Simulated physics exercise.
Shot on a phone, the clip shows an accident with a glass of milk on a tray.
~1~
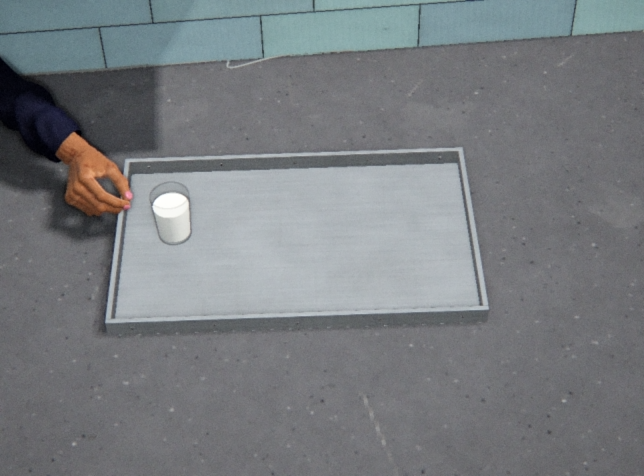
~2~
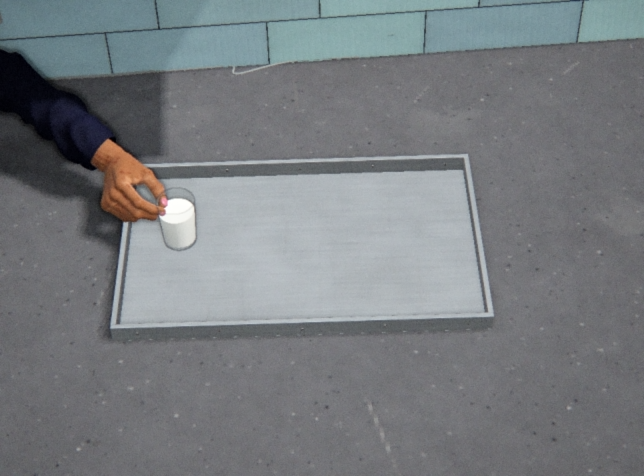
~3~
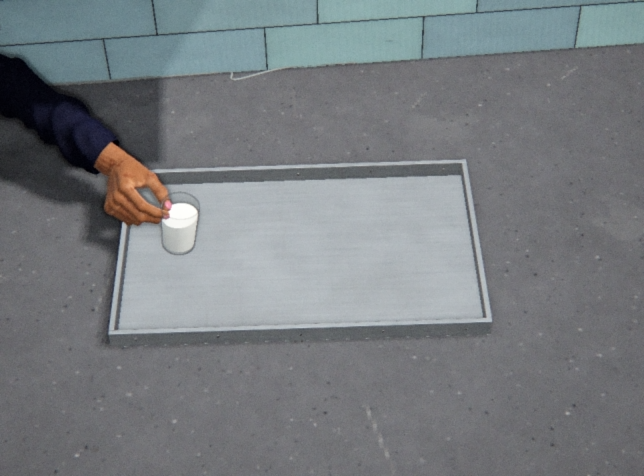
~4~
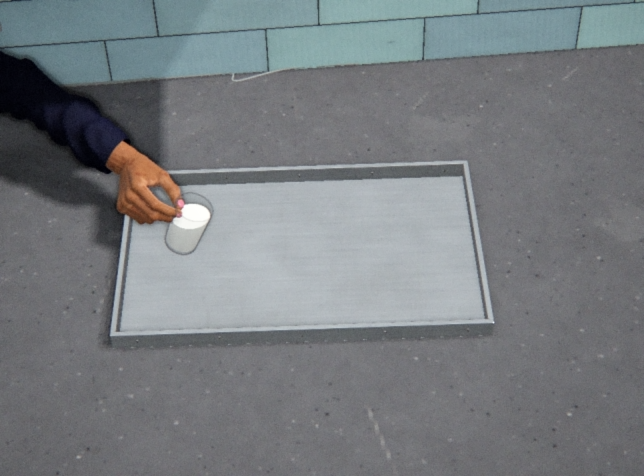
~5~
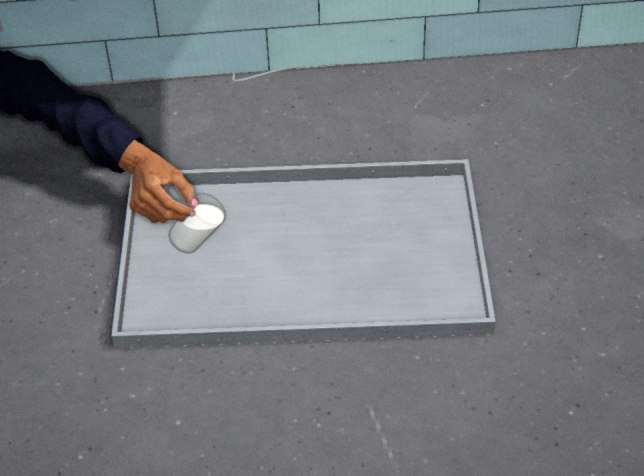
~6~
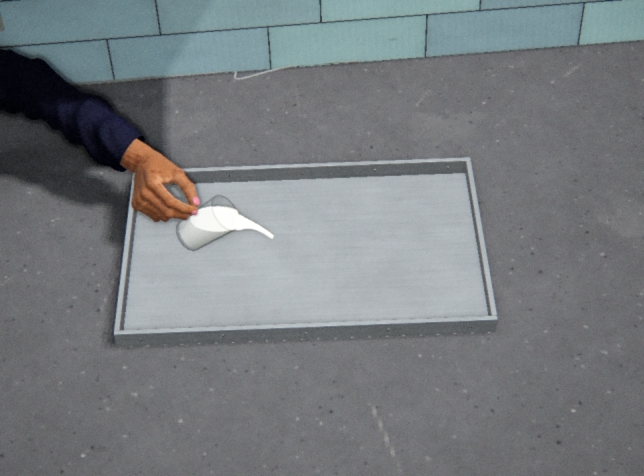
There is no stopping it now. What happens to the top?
Confined to the tray.
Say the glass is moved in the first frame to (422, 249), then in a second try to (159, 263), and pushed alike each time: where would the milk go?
At the first place it wets the top as well, at the second it is held by the rim.
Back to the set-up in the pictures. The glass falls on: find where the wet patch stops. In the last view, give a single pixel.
About (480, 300).
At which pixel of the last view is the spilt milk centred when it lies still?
The centre ends up near (395, 255) in the last view.
Shortly, the glass lies in the tray; the puddle covers about as much as a plate; none is outside.
Then, the puddle covers about as much as a tray; none is outside.
At the finish, the puddle covers about as much as a tray; none is outside.
